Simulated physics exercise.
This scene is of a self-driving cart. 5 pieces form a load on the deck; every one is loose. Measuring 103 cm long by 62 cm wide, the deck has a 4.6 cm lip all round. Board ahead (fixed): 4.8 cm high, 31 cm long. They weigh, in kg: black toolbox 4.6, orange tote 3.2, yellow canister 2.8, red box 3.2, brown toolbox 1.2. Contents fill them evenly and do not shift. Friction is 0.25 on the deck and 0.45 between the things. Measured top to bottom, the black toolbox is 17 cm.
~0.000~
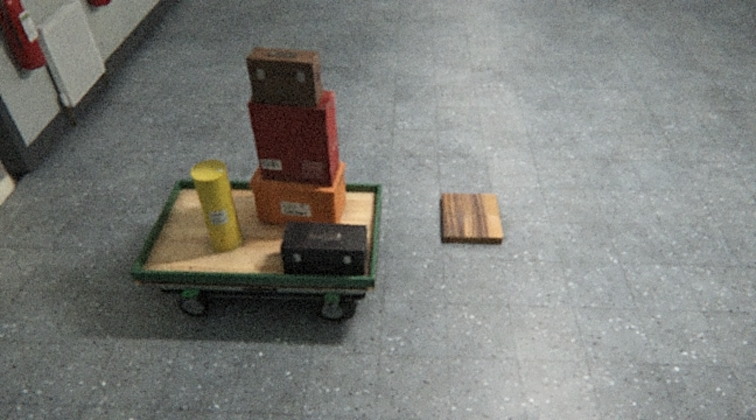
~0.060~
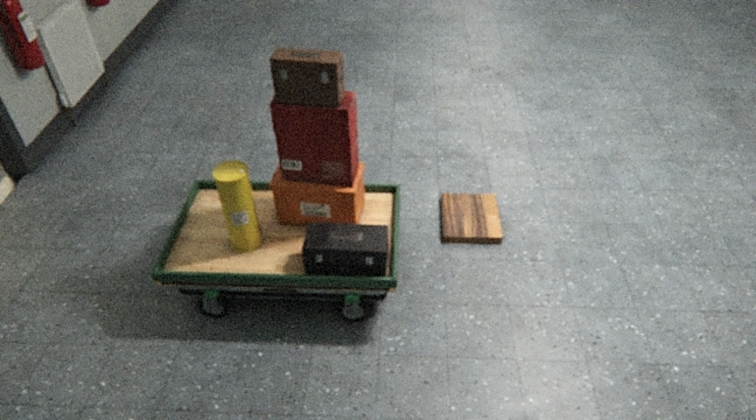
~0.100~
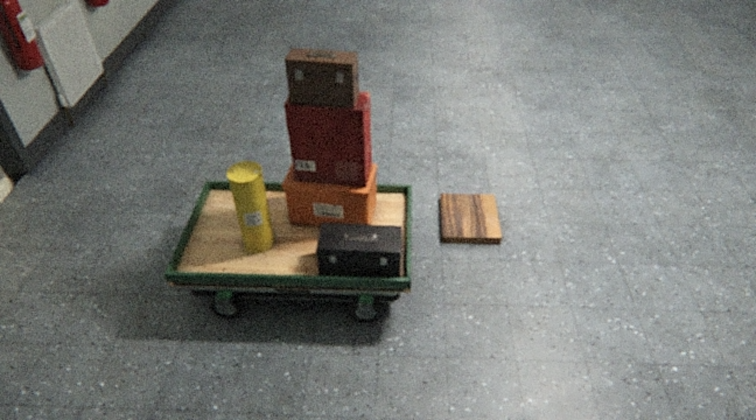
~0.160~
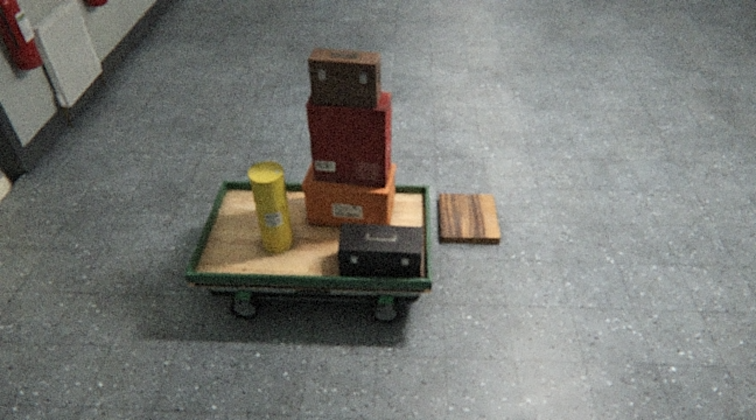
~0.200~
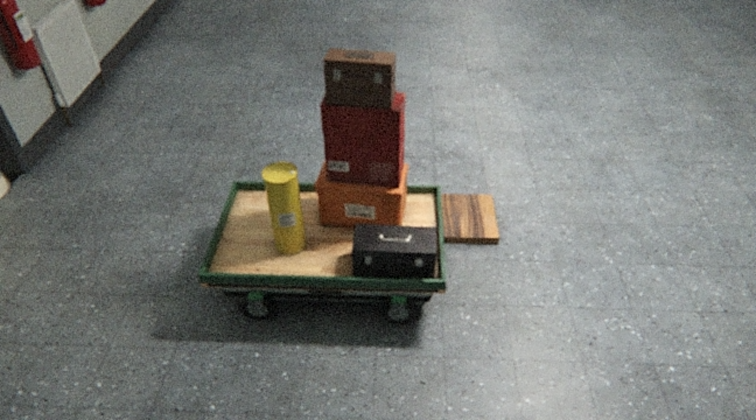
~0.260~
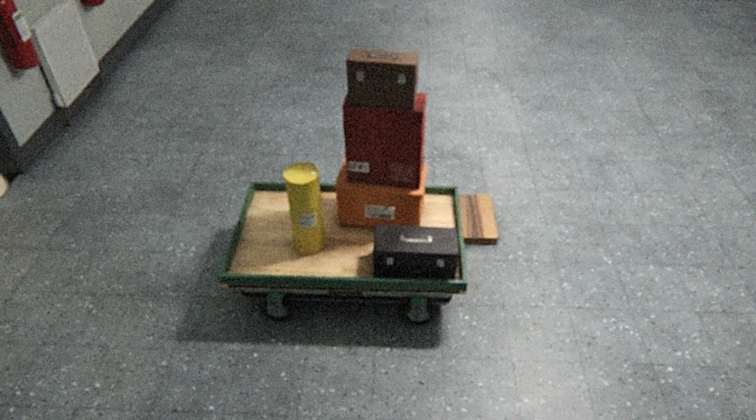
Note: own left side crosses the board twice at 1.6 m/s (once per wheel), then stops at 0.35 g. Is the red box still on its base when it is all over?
No, it has gone over.
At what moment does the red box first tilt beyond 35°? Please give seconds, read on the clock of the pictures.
It happens at about 1.0 s.
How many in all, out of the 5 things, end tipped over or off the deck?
In total, 3.
After 0.76 s, 122 cm covered; red box 12° off upright near (567, 153); brown toolbox 10° off upright; yellow canister moved 2 cm.
After 1.16 s, 185 cm covered; brown toolbox now off the deck; red box 70° off upright near (750, 216); yellow canister 7° off upright.
In the end (2.1 s), off the deck and tipped over, brown toolbox; toppled on the deck, yellow canister and red box; not toppled but over 10 cm from the start, orange tote; black toolbox under 10 cm from the start.
